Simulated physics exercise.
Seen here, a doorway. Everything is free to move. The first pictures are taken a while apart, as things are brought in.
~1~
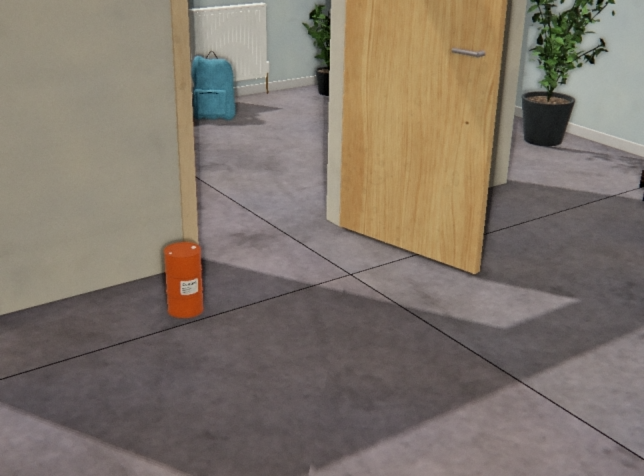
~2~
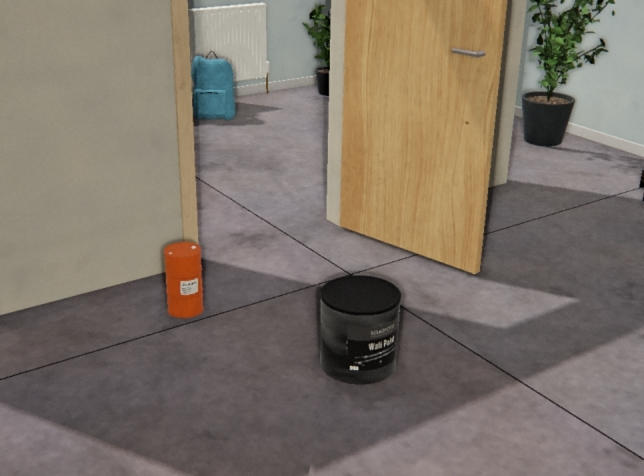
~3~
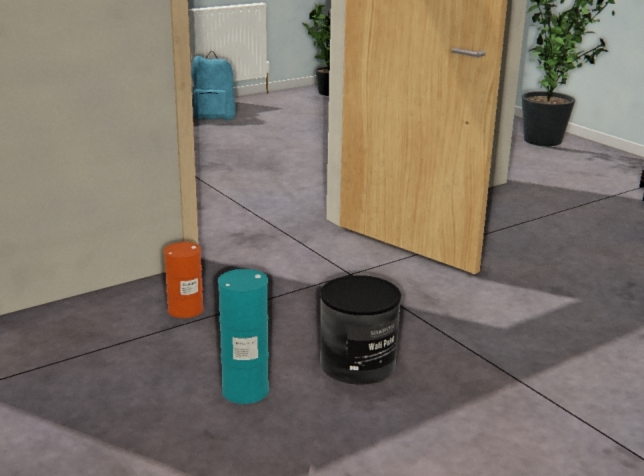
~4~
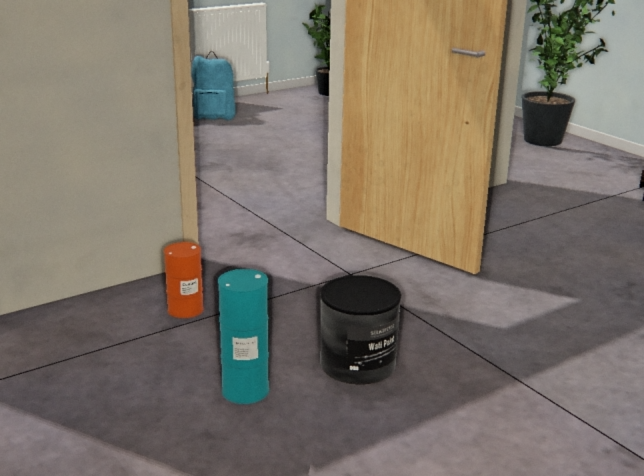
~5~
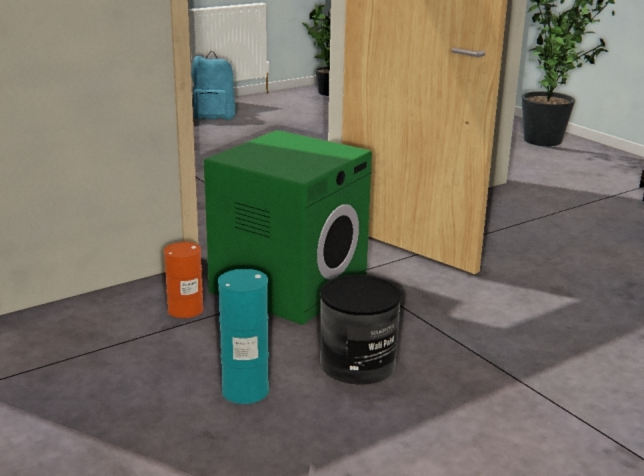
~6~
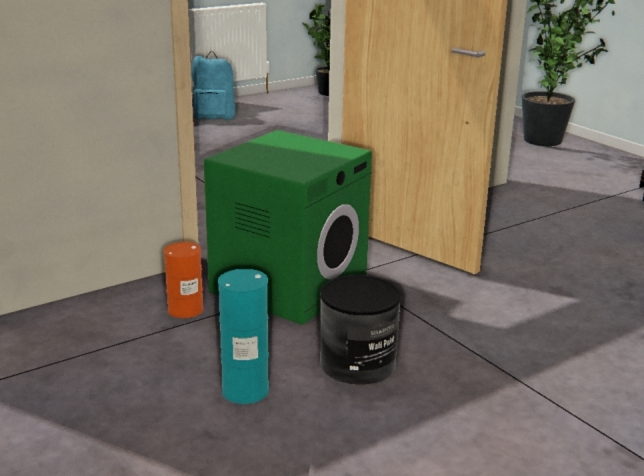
In this clip, an orange canister stands near a wide-open wooden door as a black pail, then a turquoise canister, then a green appliance with a round front window appear around it, while the door stays still.
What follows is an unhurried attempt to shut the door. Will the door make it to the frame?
Outcome: The door jams.
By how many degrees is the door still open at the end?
About 65°.
Then, 0.50 s past the last view, door at 98°.
Then, 0.80 s past the last view, door at 88°.
Then, 1.10 s past the last view, door at 75°.
Then, 1.30 s past the last view, door at 67°.
Finally, door at 66°; all 4 still in place. Final places as the last picture's camera would see them, green appliance near (287, 223).
